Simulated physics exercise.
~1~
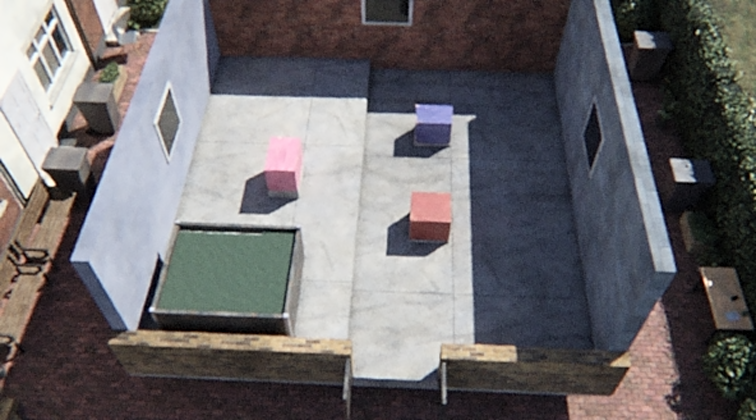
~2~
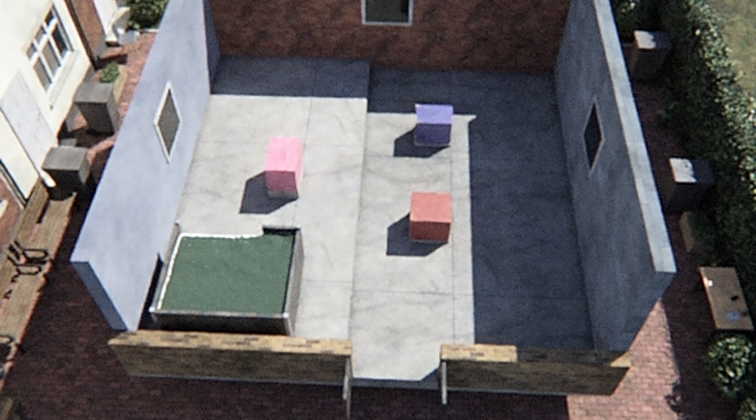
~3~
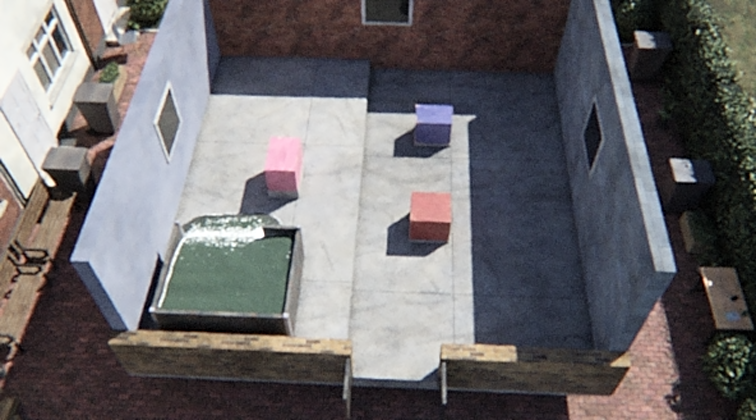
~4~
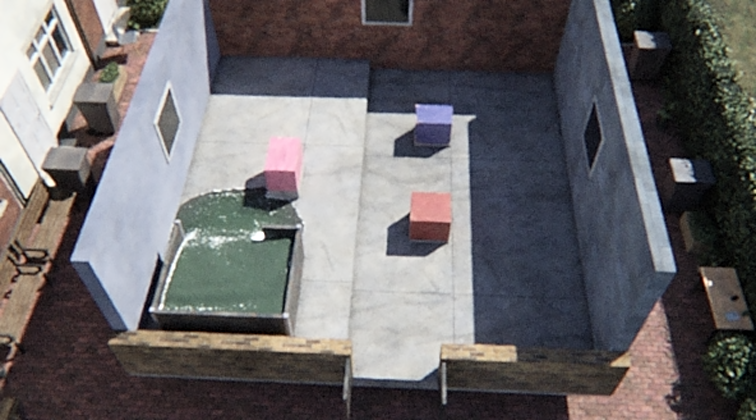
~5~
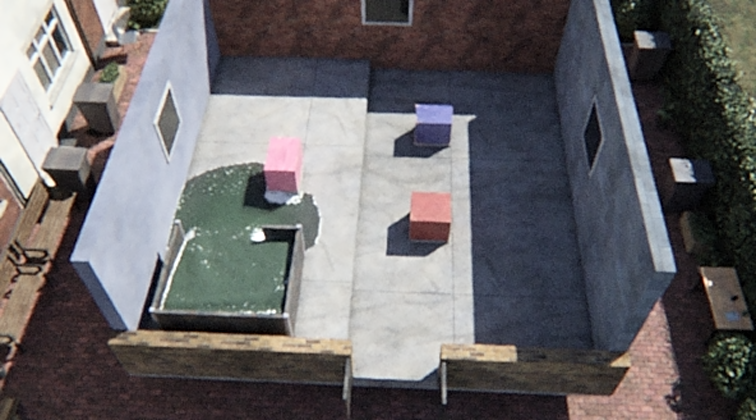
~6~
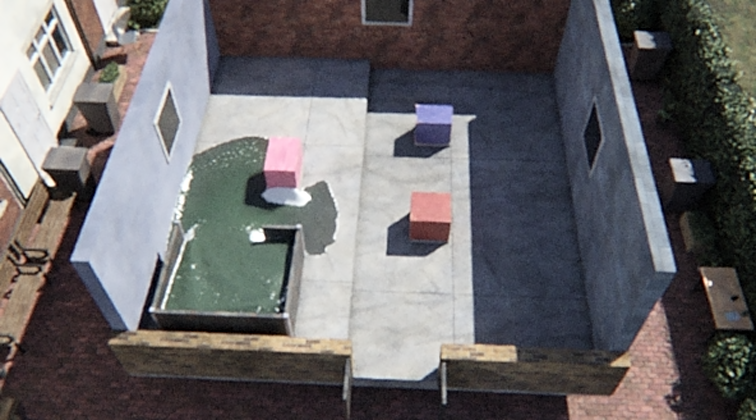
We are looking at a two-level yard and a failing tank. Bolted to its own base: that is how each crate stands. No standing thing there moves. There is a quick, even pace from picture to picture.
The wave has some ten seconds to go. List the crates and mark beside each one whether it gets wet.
Blue crate - gets wet; pink crate - gets wet; red crate - gets wet.
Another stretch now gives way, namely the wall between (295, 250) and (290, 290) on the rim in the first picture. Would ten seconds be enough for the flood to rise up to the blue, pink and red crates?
The blue crate is overtopped, the pink crate is not overtopped, and the red crate is overtopped.
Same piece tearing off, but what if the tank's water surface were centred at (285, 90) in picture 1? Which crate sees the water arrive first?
I'd go with the crate marked blue.
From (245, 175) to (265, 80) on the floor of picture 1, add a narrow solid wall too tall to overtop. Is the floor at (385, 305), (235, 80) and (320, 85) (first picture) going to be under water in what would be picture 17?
As listed: Dry, wet, under water.
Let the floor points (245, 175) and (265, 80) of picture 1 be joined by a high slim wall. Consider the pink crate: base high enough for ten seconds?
Pink crate is flooded.
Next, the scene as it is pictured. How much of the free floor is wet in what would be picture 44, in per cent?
75 %, roughly.
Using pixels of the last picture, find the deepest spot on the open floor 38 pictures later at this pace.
At about (541, 113).
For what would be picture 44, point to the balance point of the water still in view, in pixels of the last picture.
The balance point is around (341, 152).
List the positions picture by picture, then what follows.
In the first frame, still water in the open tank at (230, 270).
In the second frame, water pours out on the open tank's far side and has run to a hidden place.
In the third frame, the front is at (275, 222), out from the gap on the open tank's far side.
In the fourth frame, the front is at (263, 192), out from the gap on the open tank's far side.
In the fifth frame, the front is at (262, 166), out from the gap on the open tank's far side.
In the sixth frame, water pours out on the open tank's far side and has run to (245, 139).
A moment on, water covers 25 % of the floor; the blue crate not reached, the pink crate water round its plinth, the red crate not reached.
Next, water covers 35 % of the floor; the blue crate not reached, the pink crate water round its plinth, the red crate water round its plinth.
Then, water covers 45 % of the floor; the blue crate water round its plinth, the pink crate water round its plinth, the red crate water round its plinth.
Later, water covers 75 % of the floor; the blue crate water round its plinth, the pink crate water round its plinth, the red crate water round its plinth.
In the end, water covers 95 % of the floor; the blue crate was topped, the pink crate was topped, the red crate was topped.
